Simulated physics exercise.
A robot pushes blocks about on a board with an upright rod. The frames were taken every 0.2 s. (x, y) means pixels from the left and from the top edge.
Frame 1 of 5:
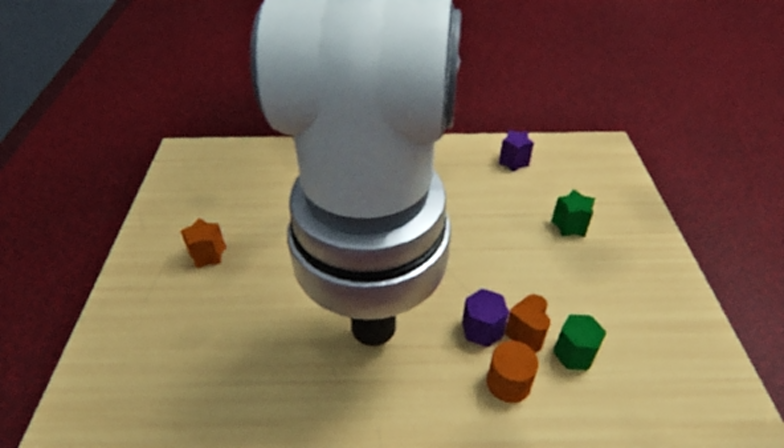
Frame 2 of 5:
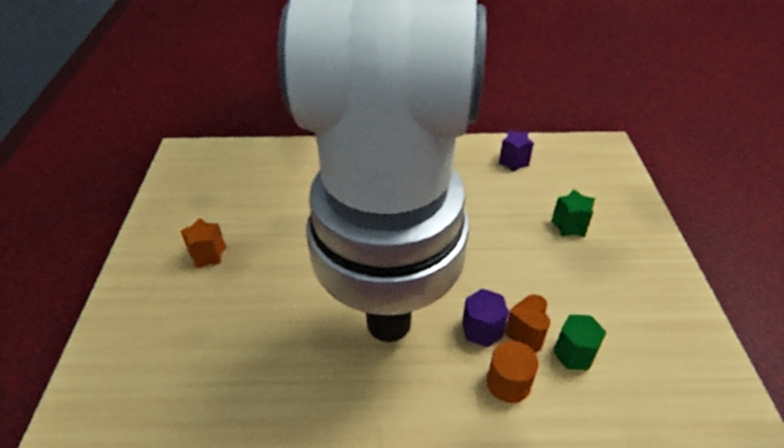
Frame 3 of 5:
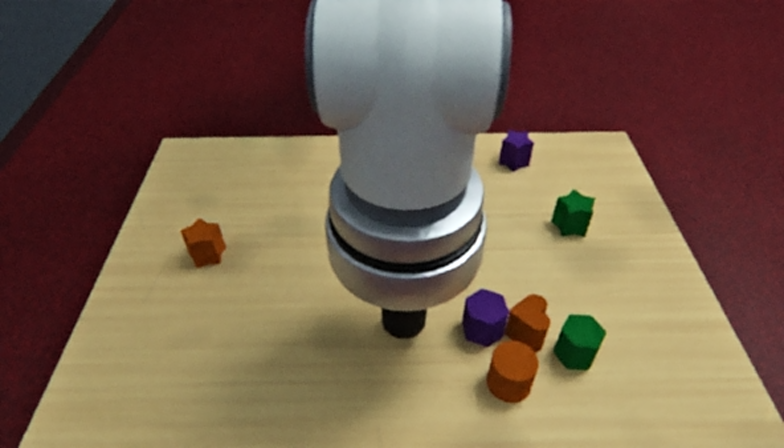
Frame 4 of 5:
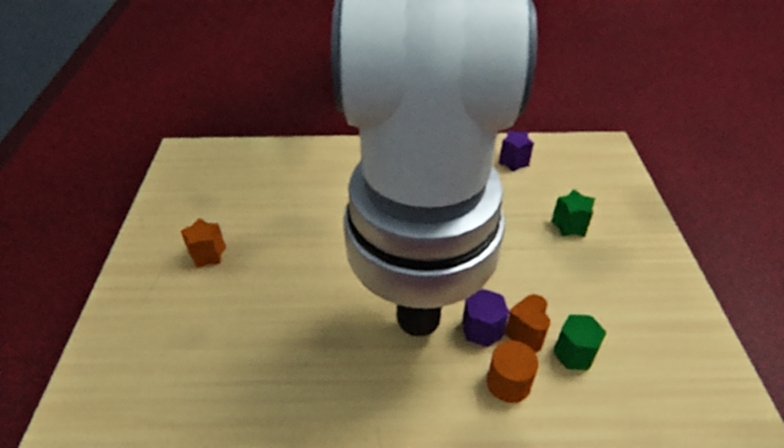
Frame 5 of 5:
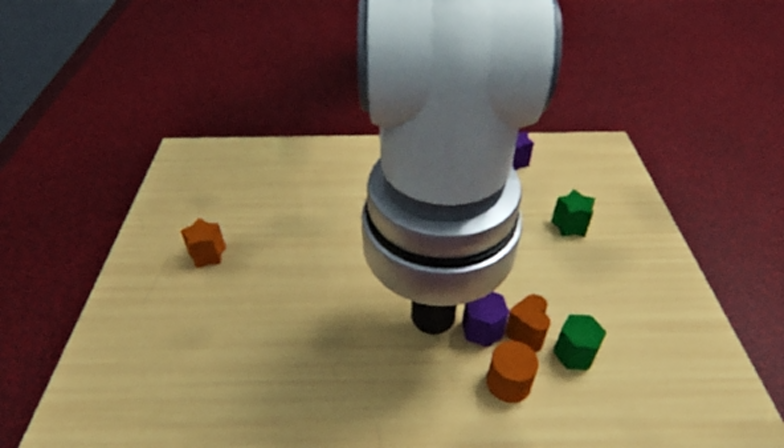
A robot arm moves its black rod slowly right, close to a still purple block.
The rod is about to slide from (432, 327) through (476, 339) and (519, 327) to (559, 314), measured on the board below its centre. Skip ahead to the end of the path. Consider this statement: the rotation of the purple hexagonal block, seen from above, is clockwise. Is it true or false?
False.
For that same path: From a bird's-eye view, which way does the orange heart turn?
Clockwise.
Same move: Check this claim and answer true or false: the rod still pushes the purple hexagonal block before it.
The statement is true.
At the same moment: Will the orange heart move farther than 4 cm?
Final answer: Yes.
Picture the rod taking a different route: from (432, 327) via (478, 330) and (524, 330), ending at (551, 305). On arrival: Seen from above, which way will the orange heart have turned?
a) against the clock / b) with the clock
My answer is option a.
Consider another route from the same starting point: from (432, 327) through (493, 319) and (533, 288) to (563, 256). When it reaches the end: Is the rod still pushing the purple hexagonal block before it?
I'd say no.
What follows on the original path. One third of the way, rod at (479, 328); purple hexagonal block at (522, 305), turned 25° anticlockwise; orange heart at (561, 307), turned 50° clockwise.
Two thirds of the way, rod at (523, 316); purple hexagonal block at (555, 283), turned 30° anticlockwise; orange heart at (593, 302), turned 95° clockwise; green hexagonal block at (590, 332), turned 15° clockwise.
At the end, rod at (562, 304); purple hexagonal block at (585, 265), turned 55° anticlockwise; orange circular block still; orange heart at (612, 302), turned 105° clockwise; green hexagonal block at (590, 332), turned 15° clockwise.
